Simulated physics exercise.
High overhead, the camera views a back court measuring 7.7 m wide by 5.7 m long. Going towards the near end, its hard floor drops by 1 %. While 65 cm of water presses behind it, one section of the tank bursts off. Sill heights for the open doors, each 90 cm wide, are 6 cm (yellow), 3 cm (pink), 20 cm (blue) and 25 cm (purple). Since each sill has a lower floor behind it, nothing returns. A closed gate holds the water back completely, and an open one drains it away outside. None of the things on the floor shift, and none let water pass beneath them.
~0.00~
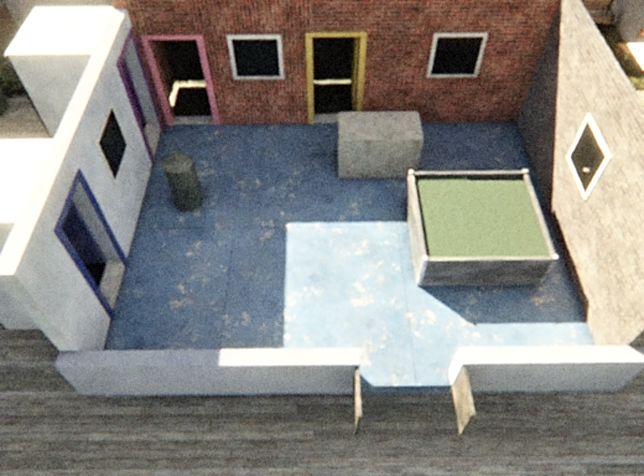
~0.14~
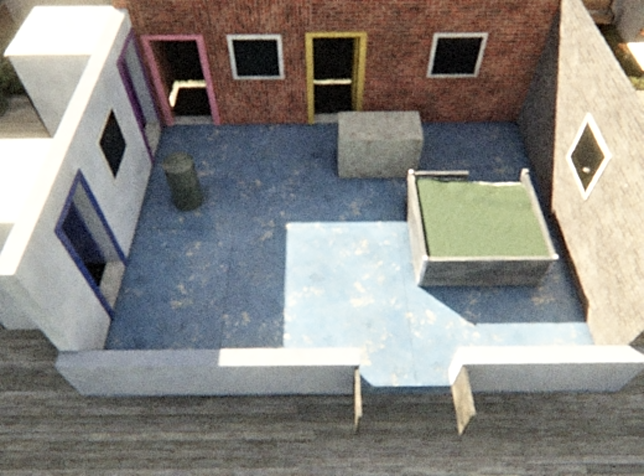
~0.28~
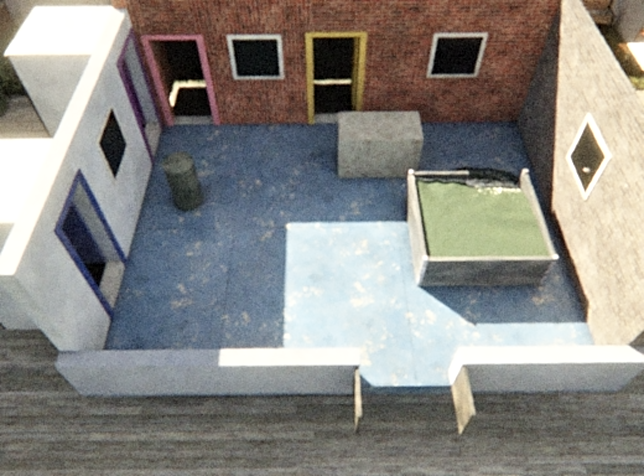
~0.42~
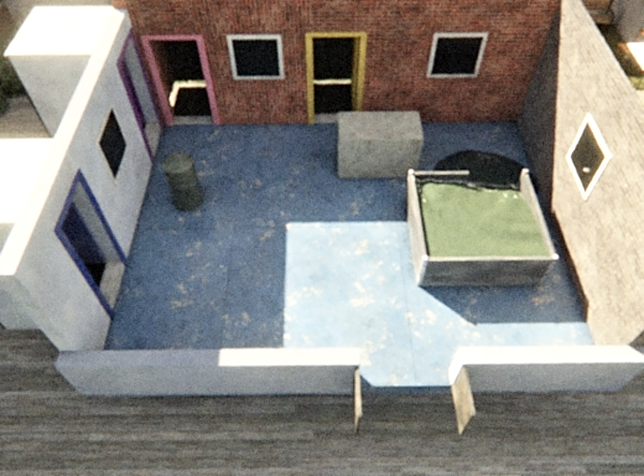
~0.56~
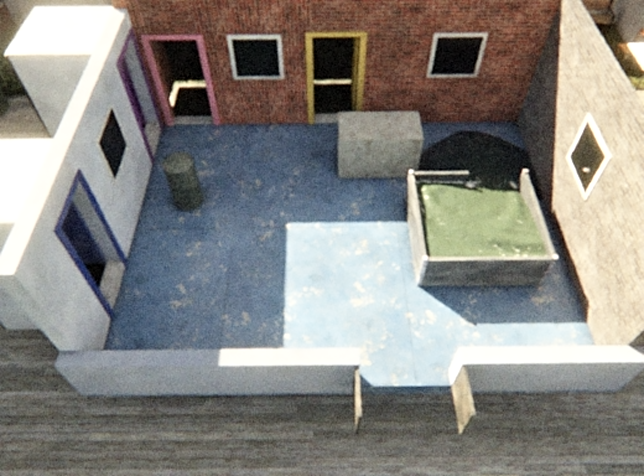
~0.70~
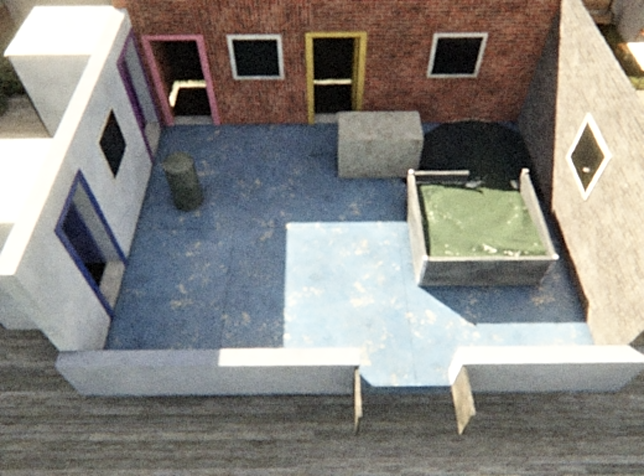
A tank in a walled courtyard bursts at its far side, and dark water spreads behind it.
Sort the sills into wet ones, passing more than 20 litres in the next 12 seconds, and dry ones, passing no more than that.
Yellow door: Wet; pink door: Wet; blue door: Dry; purple door: Dry.
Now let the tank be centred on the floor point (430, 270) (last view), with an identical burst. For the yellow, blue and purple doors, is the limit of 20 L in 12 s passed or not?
Measured against that limit, yellow comes out short of it, blue short of it and purple short of it.
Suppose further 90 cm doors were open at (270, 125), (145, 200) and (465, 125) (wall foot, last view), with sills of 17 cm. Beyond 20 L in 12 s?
Door 1: Lower; door 2: Lower; door 3: Higher.
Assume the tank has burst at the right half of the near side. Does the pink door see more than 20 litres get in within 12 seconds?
Measured against that limit, the pink door goes beyond it.
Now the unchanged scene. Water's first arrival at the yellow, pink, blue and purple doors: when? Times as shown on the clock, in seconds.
Yellow = 1.8 s, pink = 3.6 s, blue = 5.5 s, purple = 4.0 s.
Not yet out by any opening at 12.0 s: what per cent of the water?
92 %.
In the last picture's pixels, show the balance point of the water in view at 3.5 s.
I'd say somewhere around (442, 185).
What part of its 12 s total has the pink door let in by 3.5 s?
Roughly 0 percent is in by then.
After 1.4 s water covers 10 % of the floor and is deepest (50 cm) near (512, 124); yellow door not reached, pink door not reached, blue door not reached, purple door not reached.
After 2.2 s water covers 20 % of the floor and is deepest (39 cm) near (522, 153); yellow door 4 cm at the sill, 0 L in, pink door not reached, blue door not reached, purple door not reached.
After 3.5 s water covers 30 % of the floor and is deepest (30 cm) near (417, 154); yellow door 13 cm at the sill, 3 L in, pink door not reached, blue door not reached, purple door not reached.
After 7.0 s water covers 70 % of the floor and is deepest (16 cm) near (513, 179); yellow door 9 cm at the sill, 41 L in, pink door 6 cm at the sill, 31 L in, blue door 4 cm at the sill, 0 L in, purple door 14 cm at the sill, 0 L in.
After 12.0 s water covers 95 % of the floor and is deepest (10 cm) near (98, 373); yellow door 6 cm at the sill, 52 L in, pink door 7 cm at the sill, 95 L in, blue door 5 cm at the sill, 0 L in, purple door 7 cm at the sill, 0 L in.
